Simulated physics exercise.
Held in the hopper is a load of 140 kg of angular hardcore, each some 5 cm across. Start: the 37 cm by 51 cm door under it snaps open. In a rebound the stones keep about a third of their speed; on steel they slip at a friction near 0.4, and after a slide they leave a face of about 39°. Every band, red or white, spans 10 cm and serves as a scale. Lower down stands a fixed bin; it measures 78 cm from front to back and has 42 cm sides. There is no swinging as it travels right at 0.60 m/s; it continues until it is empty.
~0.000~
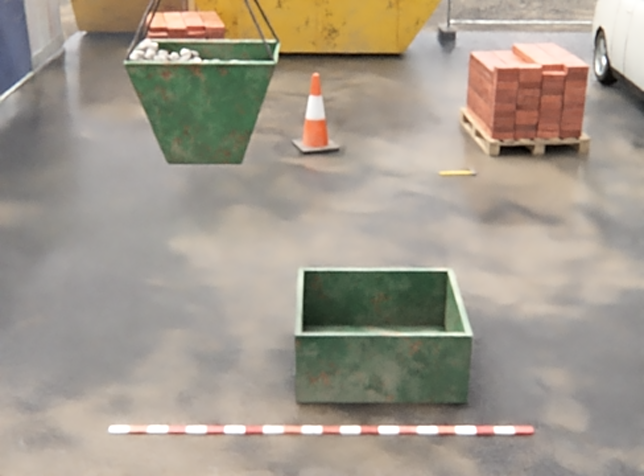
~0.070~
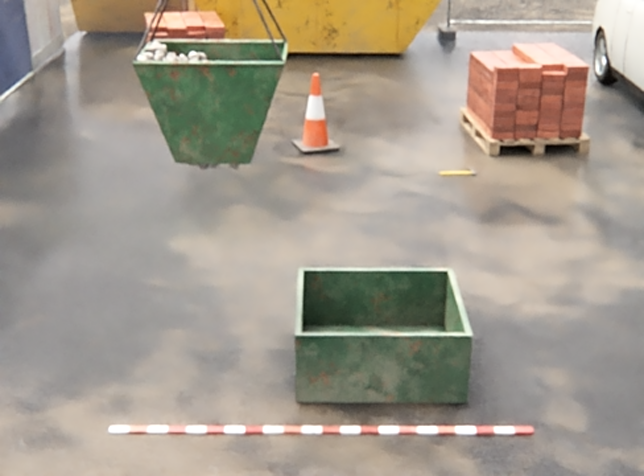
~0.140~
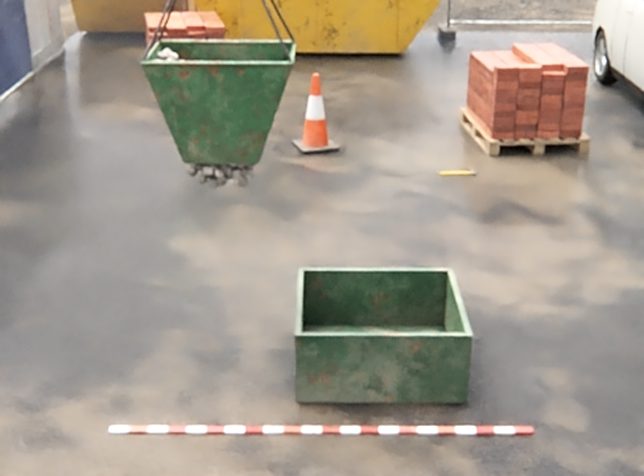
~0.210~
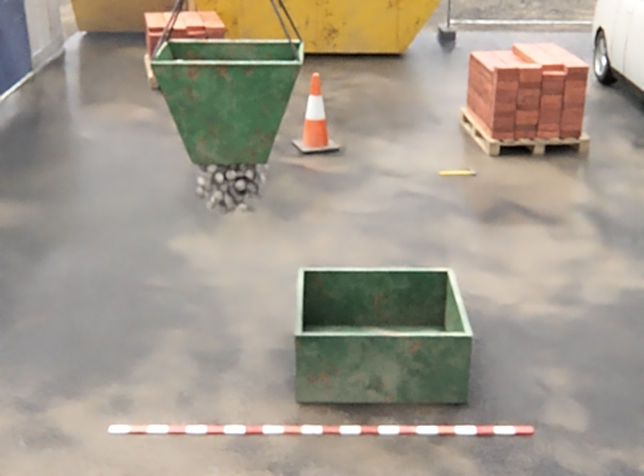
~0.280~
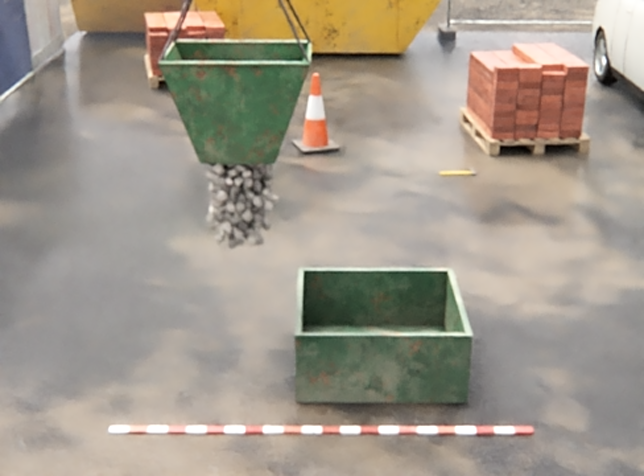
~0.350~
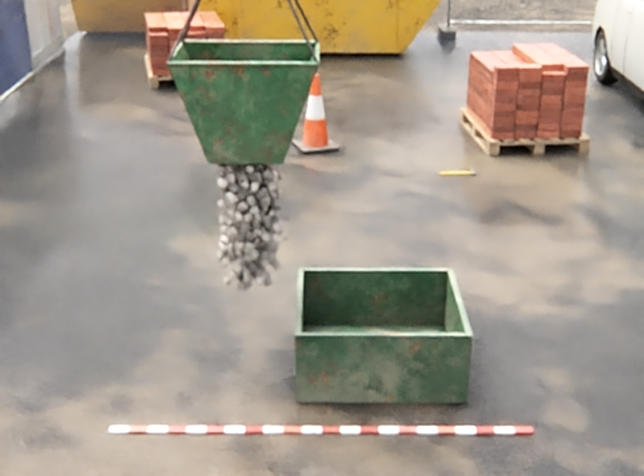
A green hopper of grey stones hung from cables and moved slowly right above wet ground, then stones began dropping from its bottom in a lengthening stream, up and left of an open green box.
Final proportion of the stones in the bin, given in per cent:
About 16 per cent.
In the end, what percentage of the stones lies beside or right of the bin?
Something like 0 per cent, roughly.
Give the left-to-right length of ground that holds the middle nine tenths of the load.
I'd say close to 120 cm, left to right.
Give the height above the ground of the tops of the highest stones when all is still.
The topmost stones rest about 22 cm above the ground.
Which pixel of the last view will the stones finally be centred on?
Centre at rest: Around (266, 354).
After 0.7 s, 0 % in the hopper, 88 % falling or lying left of the bin, 12 % falling or lying in the bin; the stones farthest right are at (341, 332).
After 1.1 s, 0 % in the hopper, 82 % falling or lying left of the bin, 16 % falling or lying in the bin, 1 % falling or lying beside or right of the bin; the stones farthest right are at (431, 347).
After 1.7 s, 0 % in the hopper, 82 % falling or lying left of the bin, 16 % falling or lying in the bin, 2 % falling or lying beside or right of the bin; the stones farthest right are at (447, 340).
After 2.6 s, 0 % in the hopper, 82 % falling or lying left of the bin, 16 % falling or lying in the bin, 2 % falling or lying beside or right of the bin; the stones farthest right are at (447, 340).
After 4.5 s, 0 % in the hopper, 82 % left of the bin, 16 % in the bin, 2 % beside or right of the bin; the stones farthest right are at (447, 340).
